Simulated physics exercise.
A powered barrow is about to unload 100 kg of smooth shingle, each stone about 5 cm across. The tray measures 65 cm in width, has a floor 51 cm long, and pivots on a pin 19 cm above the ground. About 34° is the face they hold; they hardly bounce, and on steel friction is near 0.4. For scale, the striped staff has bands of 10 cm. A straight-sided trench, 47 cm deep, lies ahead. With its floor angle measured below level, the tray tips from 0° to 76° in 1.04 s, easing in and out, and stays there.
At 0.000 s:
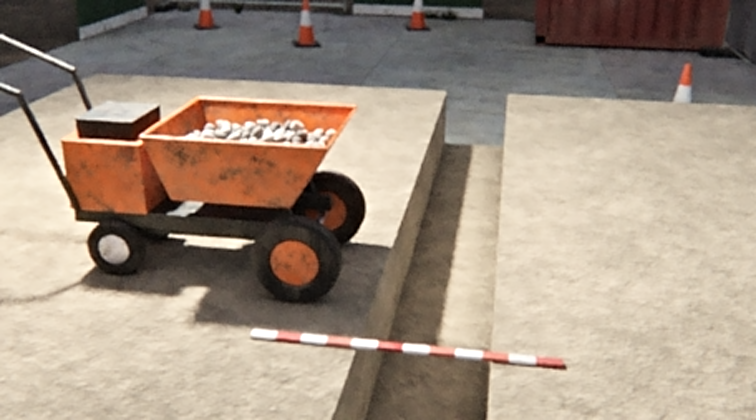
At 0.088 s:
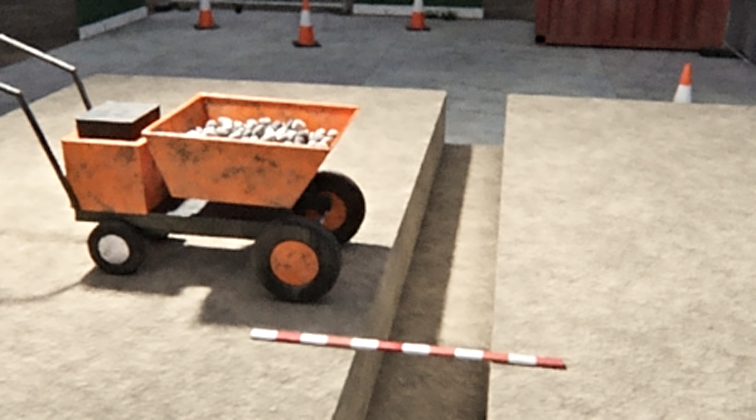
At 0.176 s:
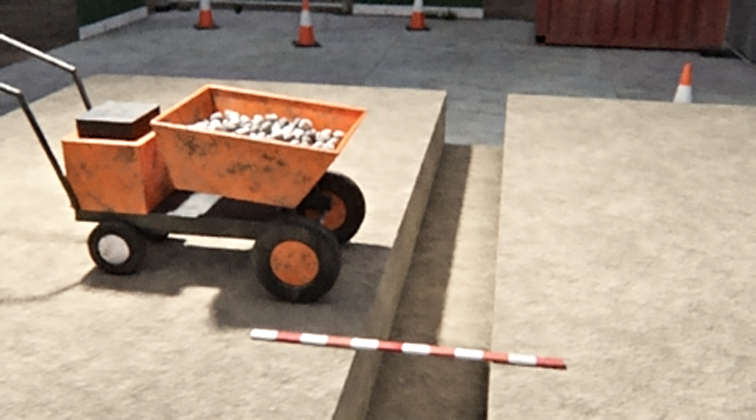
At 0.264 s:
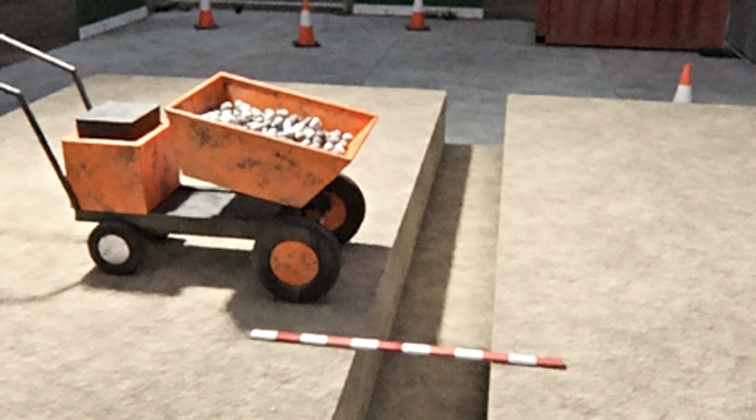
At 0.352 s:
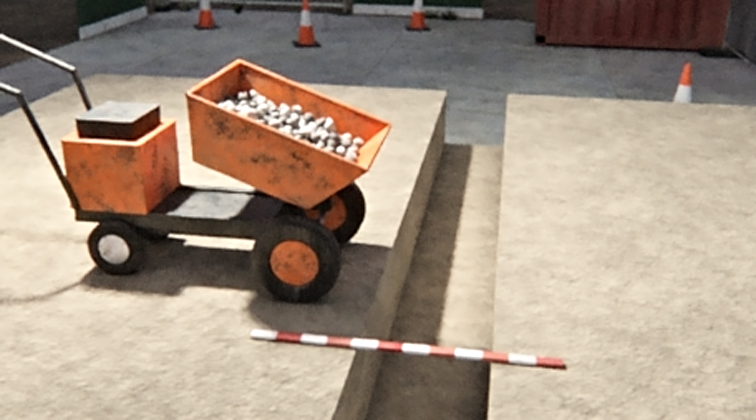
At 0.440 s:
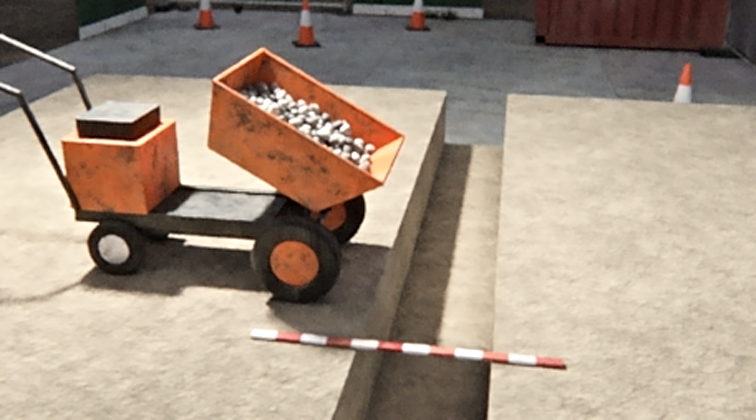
The orange tray of a small wheeled barrow, loaded with smooth grey stones, tilted slowly down toward the right, its back end rising, while the barrow stayed parked beside a straight trench and a red-and-white striped pole.
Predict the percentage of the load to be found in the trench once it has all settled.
Roughly 88 percent of the load ends up there.
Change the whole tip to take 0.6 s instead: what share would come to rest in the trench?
My guess is near 70 percent.
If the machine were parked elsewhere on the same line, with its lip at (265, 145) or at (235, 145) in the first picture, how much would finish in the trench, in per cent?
I'd expect close to 100 per cent at the first and 85 per cent at the second.
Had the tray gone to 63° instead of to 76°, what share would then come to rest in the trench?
Close to 70 per cent then.
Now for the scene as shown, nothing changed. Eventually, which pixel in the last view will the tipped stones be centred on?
Somewhere near pixel (458, 361).
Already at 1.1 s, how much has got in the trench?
Close to 40 per cent at that time.
After 0.8 s the floor is at 64°; 100 % in the tray; the foremost stones are at (423, 212).
After 1.1 s the floor is at 76°; 53 % in the tray, 42 % in the trench, 5 % past the trench; the foremost stones are at (530, 287).
After 1.5 s the floor is at 76°; 17 % in the tray, 71 % in the trench, 12 % past the trench; the foremost stones are at (635, 310).
After 3.4 s the floor is at 76°; 0 % in the tray, 88 % in the trench, 12 % past the trench; the foremost stones are at (711, 310).
